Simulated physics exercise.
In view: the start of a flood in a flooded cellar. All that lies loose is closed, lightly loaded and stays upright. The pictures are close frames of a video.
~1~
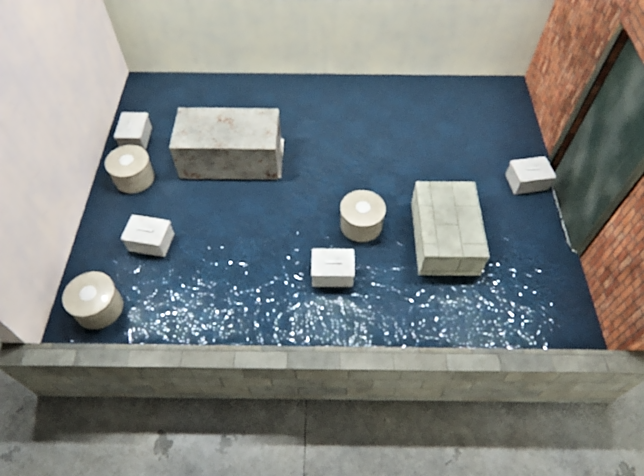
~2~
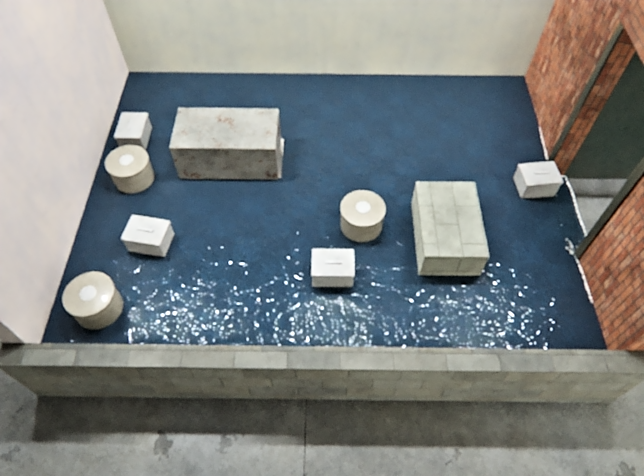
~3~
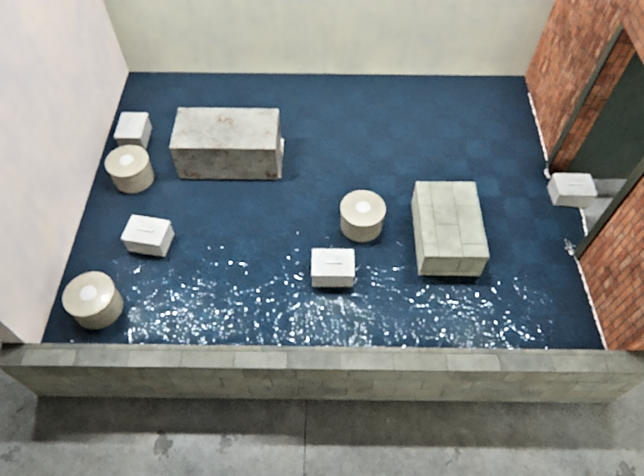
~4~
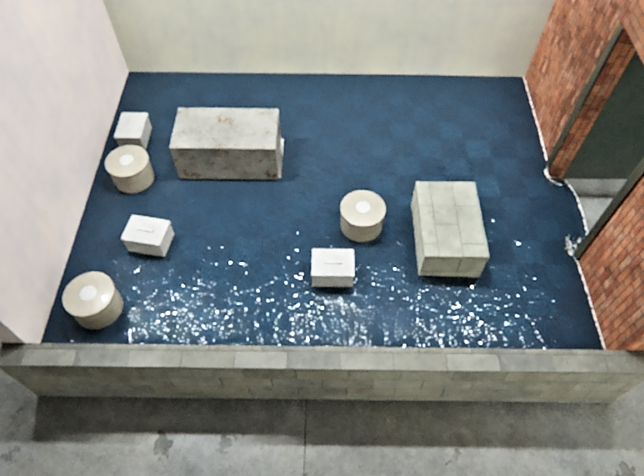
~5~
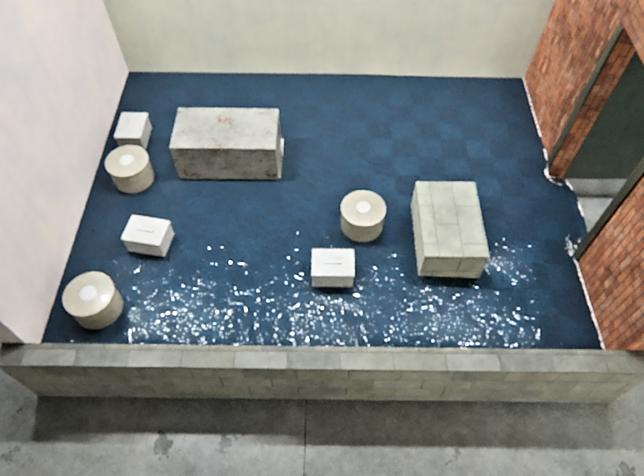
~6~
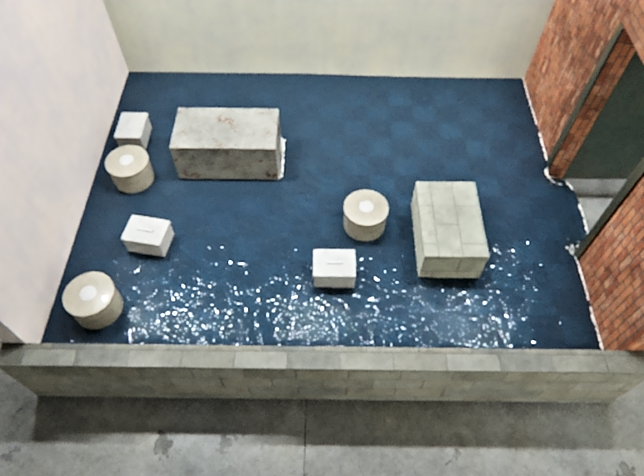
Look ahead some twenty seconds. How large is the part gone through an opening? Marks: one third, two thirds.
Share: From one to two thirds.
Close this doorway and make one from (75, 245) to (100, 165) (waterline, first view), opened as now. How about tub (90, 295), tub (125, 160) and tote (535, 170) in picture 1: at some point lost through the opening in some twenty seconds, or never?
One after the other: Carried outside, carried outside, no.
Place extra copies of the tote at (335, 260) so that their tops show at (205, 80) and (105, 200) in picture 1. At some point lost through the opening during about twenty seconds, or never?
In turn: Still in, inside.
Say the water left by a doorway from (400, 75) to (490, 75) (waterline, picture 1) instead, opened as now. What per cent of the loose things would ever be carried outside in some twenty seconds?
Some 30 per cent.
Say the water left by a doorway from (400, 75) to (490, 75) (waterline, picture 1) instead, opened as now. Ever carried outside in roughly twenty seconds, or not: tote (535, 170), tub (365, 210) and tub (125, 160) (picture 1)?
In that order: Carried outside, through, stays.
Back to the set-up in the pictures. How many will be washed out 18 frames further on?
1 of them.
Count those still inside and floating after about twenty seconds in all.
That makes 4.
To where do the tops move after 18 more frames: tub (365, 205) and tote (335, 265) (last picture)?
Near (386, 185) and (500, 282).
A moment on, 1 of 7 are out; 6 afloat.
Next, 1 of 7 are out; 6 afloat.
Later, 3 of 7 are out; 4 afloat.
In the end, 3 of 7 are out; 4 afloat.
